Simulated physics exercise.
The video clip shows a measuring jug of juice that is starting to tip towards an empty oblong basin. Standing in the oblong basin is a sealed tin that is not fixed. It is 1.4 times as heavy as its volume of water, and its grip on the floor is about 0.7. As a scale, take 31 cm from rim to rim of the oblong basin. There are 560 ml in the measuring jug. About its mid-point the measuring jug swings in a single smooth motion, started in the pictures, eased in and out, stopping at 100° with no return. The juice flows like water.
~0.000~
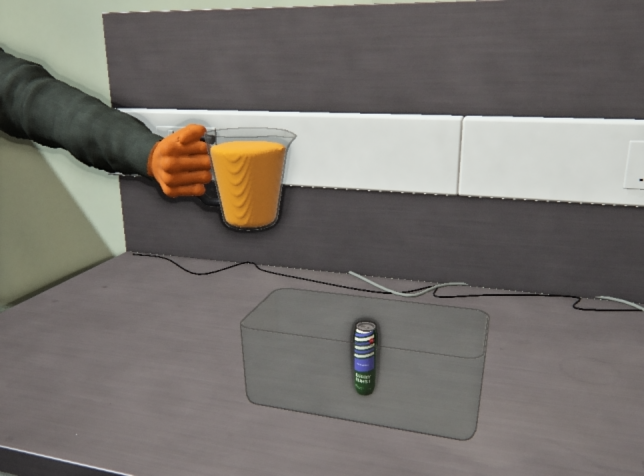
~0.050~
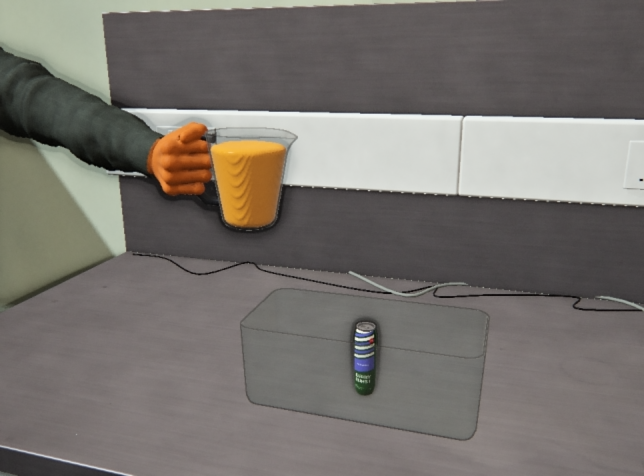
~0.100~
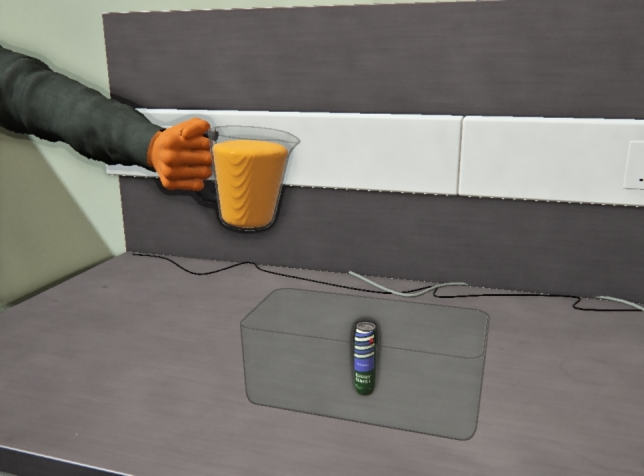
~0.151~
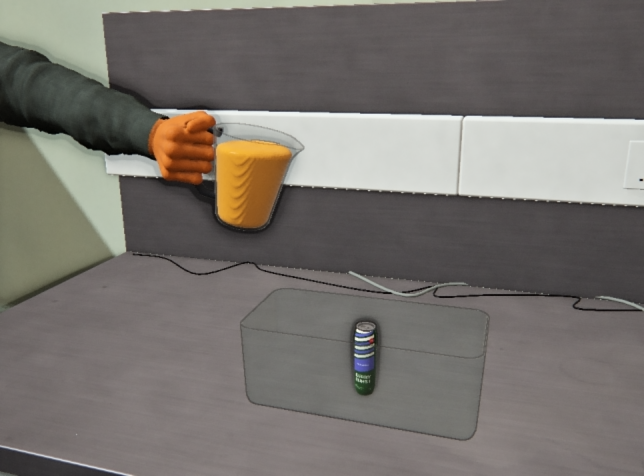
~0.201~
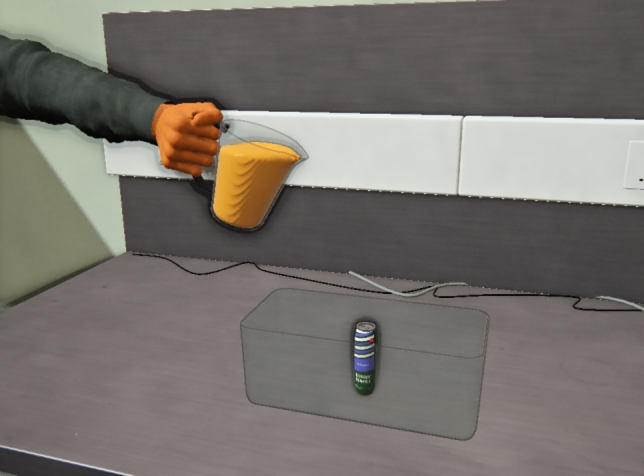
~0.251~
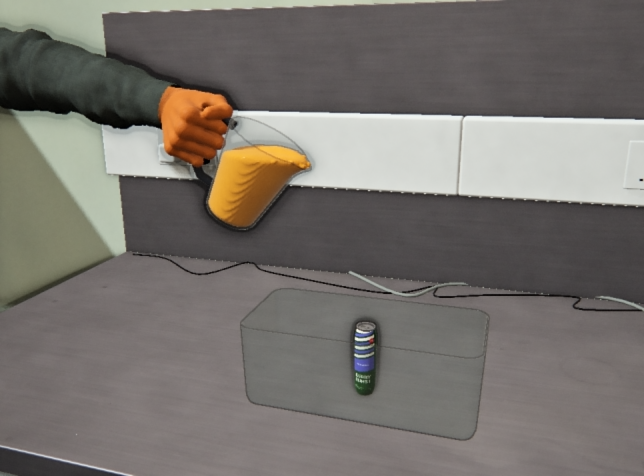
At the start, an orange-gloved hand holds a clear measuring jug of orange juice upright above a see-through oblong basin with a striped tin. The hand then tilts the jug to the right, slowly and then further, until the juice reaches the lip.
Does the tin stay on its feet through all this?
No.
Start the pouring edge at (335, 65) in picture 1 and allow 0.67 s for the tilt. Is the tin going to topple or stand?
Then it stays on its base.
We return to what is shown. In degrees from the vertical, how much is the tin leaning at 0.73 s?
Measured tilt, approx.: 0 degrees.
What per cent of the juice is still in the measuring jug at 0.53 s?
Close to 54 percent of the liquid remains at that time.
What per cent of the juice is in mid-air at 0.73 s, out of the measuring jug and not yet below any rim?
Close to 22 per cent.
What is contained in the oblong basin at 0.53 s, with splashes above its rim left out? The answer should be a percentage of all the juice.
12 %, give or take.
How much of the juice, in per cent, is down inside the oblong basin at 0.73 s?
Roughly 66 %.
After 0.53 s the tilt is 89° and 55 per cent is still to pour; the tin stands where it began.
After 0.73 s the tilt is 100° and 13 per cent is still to pour; the tin stands 2 cm from where it began.
After 0.94 s the tilt is 100° and 1 per cent is still to pour; the tin lies on its side.
After 1.17 s the tilt is 100° and 0 per cent is still to pour; the tin lies on its side.
In the end the tin lies on its side.
